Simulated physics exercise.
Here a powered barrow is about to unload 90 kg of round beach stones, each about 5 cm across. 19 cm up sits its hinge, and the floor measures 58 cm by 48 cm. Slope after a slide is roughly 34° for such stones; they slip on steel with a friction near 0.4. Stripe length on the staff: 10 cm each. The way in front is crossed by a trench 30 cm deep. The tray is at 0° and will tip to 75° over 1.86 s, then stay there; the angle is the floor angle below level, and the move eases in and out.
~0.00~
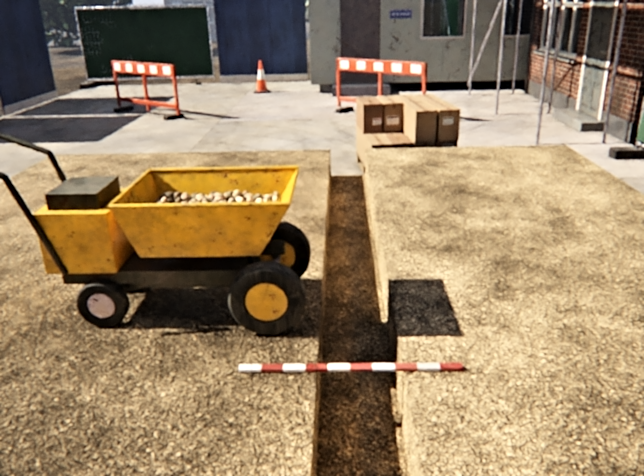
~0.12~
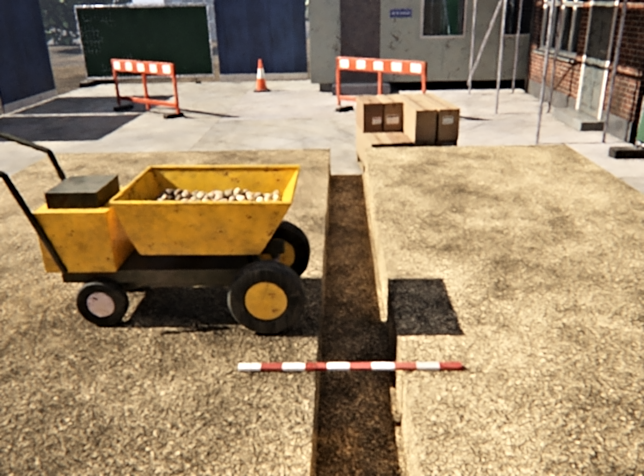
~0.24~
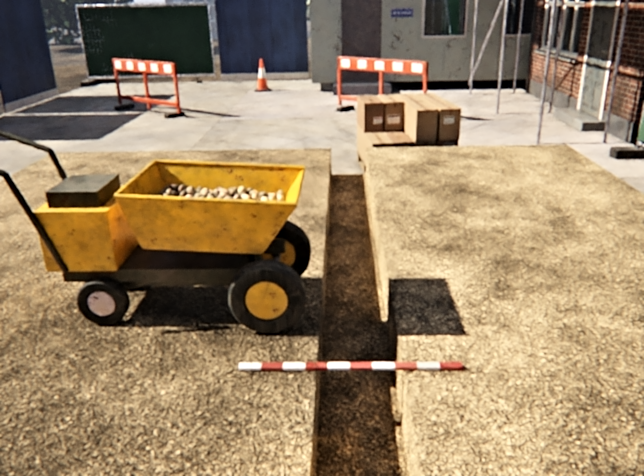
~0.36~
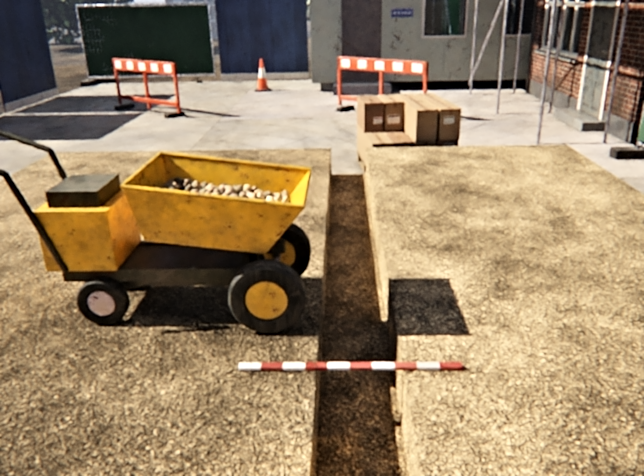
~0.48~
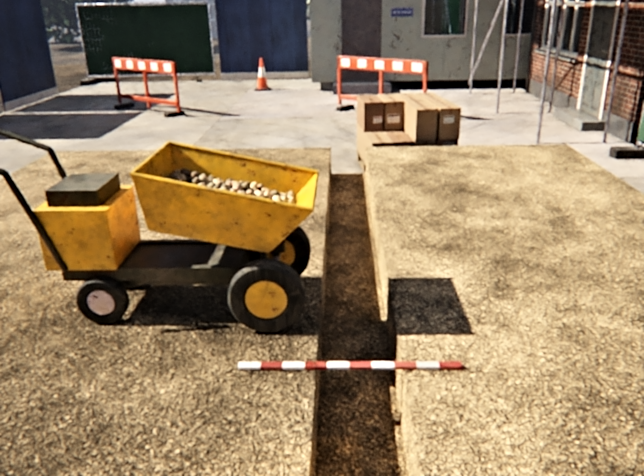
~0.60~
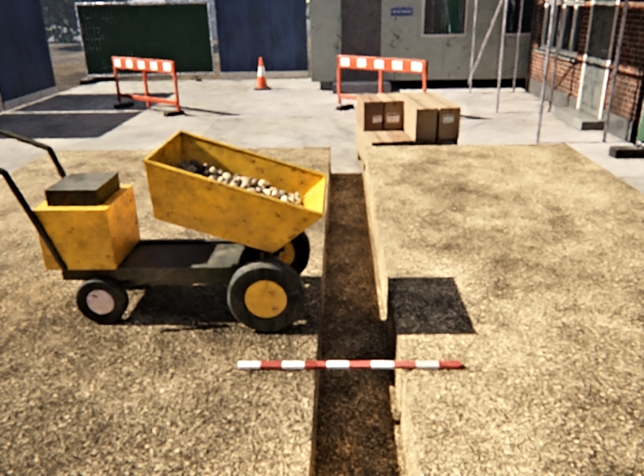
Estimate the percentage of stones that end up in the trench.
Roughly 47 per cent.
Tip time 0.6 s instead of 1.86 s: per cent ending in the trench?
25 per cent.
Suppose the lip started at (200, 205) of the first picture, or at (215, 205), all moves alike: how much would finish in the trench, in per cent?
First spot about 90, second spot about 100 per cent.
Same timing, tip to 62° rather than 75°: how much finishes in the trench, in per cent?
I'd guess some 35 in a hundred.
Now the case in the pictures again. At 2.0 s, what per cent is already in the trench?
By then, around 15 percent.
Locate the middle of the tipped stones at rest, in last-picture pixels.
Resting centre: About (400, 299).
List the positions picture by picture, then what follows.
In the first picture, the tray is at 0°, its lip at (290, 204); the top of the load is at (212, 199).
In the second picture, the tray is at 1°, its lip at (291, 203); the top of the load is at (212, 197); the stones move at 0.1 m/s on average.
In the third picture, the tray is at 3°, its lip at (297, 204); the top of the load is at (192, 193); the stones move at 0.2 m/s on average.
In the fourth picture, lip at (304, 207), floor tilted 7°, highest stones at (179, 188); the stones move at 0.3 m/s on average.
In the fifth picture, lip at (313, 210), floor tilted 12°, highest stones at (182, 179); the stones move at 0.4 m/s on average.
In the sixth picture, lip at (323, 215), floor tilted 18°, highest stones at (188, 170); the stones move at 0.4 m/s on average.
After 1.4 s the floor is at 64°; 100 % in the tray; the foremost stones are at (374, 244).
After 2.0 s the floor is at 75°; 39 % in the tray, 15 % in the trench, 46 % past the trench; the foremost stones are at (491, 301).
After 2.3 s the floor is at 75°; 15 % in the tray, 30 % in the trench, 55 % past the trench; the foremost stones are at (542, 304).
After 4.3 s the floor is at 75°; 0 % in the tray, 47 % in the trench, 53 % past the trench; the foremost stones are at (562, 311).
